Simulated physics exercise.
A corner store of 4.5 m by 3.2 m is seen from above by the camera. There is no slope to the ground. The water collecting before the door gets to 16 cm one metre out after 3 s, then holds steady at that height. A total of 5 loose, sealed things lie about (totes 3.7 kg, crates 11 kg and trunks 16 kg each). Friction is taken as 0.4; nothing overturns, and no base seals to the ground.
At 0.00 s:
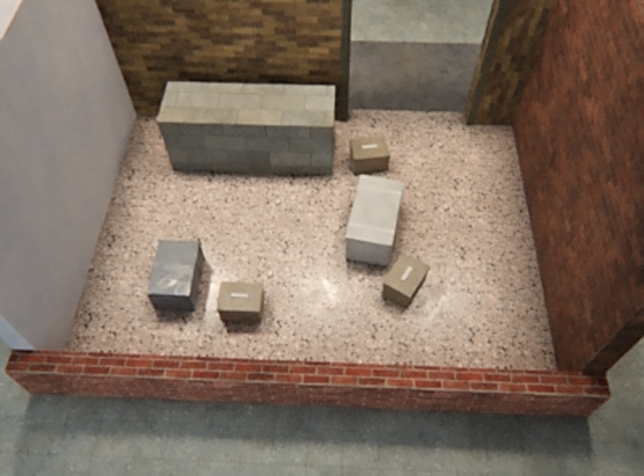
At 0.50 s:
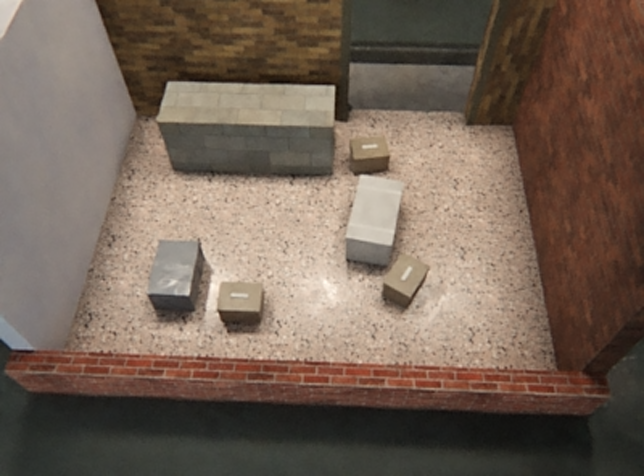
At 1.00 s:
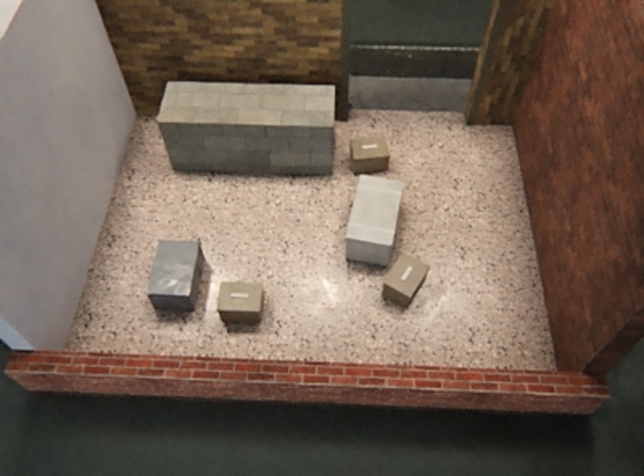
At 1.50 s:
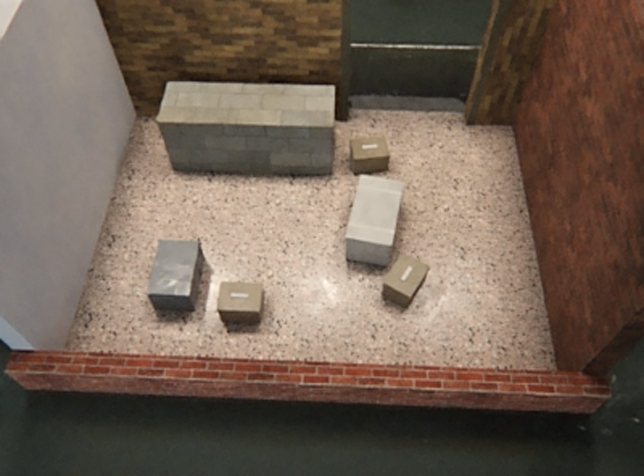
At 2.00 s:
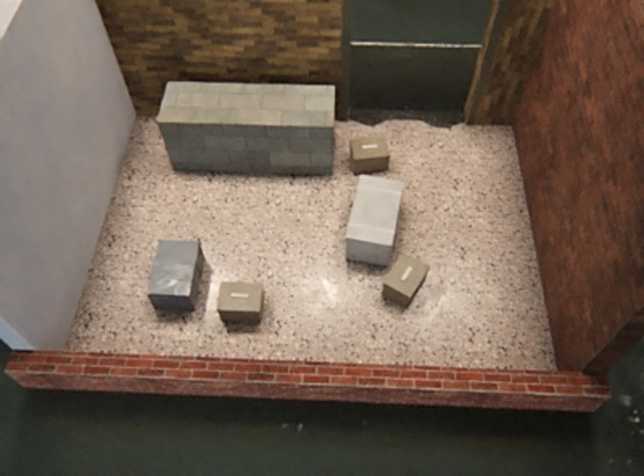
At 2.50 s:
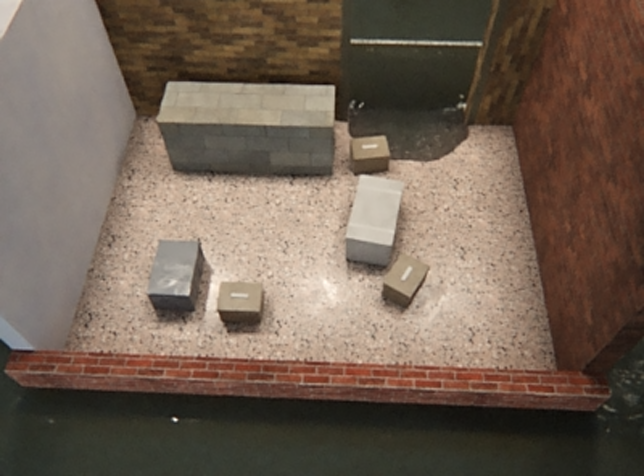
In a walled room with crates and trunks, dark water creeps in through the doorway.
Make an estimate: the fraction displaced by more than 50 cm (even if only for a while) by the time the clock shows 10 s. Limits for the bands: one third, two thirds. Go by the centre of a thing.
I bet the count comes out high.
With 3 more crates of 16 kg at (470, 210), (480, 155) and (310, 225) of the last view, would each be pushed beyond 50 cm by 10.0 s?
Order as asked - exceeds the limit, falls below the limit, falls below the limit.
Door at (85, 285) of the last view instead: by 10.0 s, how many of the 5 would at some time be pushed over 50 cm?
The answer would then be 4.
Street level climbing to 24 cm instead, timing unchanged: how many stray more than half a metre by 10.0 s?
That would make 5 of them.
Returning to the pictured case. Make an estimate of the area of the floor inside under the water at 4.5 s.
The covered patch comes to about 6.0 m2.
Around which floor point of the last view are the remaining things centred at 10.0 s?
It sits at about (152, 240).
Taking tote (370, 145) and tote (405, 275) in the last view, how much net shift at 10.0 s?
First 200 cm, then 250 cm.
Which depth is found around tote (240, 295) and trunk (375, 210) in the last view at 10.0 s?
First about 8 cm, second about 6 cm.
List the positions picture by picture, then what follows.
The first picture shows a tote at (240, 296), on the bottom; a tote at (407, 274) rests on the ground; 0.0 m2 under water; 0 of 5 have shifted.
The second picture shows a tote at (240, 296), on the bottom; a tote at (407, 274) rests on the ground; 0.0 m2 under water; 0 of 5 have shifted.
The third picture shows a tote at (240, 296), on the bottom; a tote at (407, 274) rests on the ground; water covers 0.0 m2; 0 of 5 have shifted.
The fourth picture shows a tote at (240, 296), on the bottom; a tote at (407, 274) rests on the ground; 0.0 m2 under water; 0 of 5 have shifted.
The fifth picture shows a tote at (240, 296) rests on the ground; a tote at (407, 274), on the bottom; 0.0 m2 under water; 0 of 5 have shifted.
The sixth picture shows a tote at (240, 296) rests on the ground; a tote at (407, 274), on the bottom; water covers 0.6 m2; 0 of 5 have shifted.
After 3.5 s 0 of 5 are over 50 cm from their spots; 0 afloat.
After 4.5 s 1 of 5 are over 50 cm from their spots; 0 afloat.
After 7.0 s 4 of 5 are over 50 cm from their spots; 3 afloat.
After 10.0 s 5 of 5 are over 50 cm from their spots, and 5 have been at some point; 5 afloat.
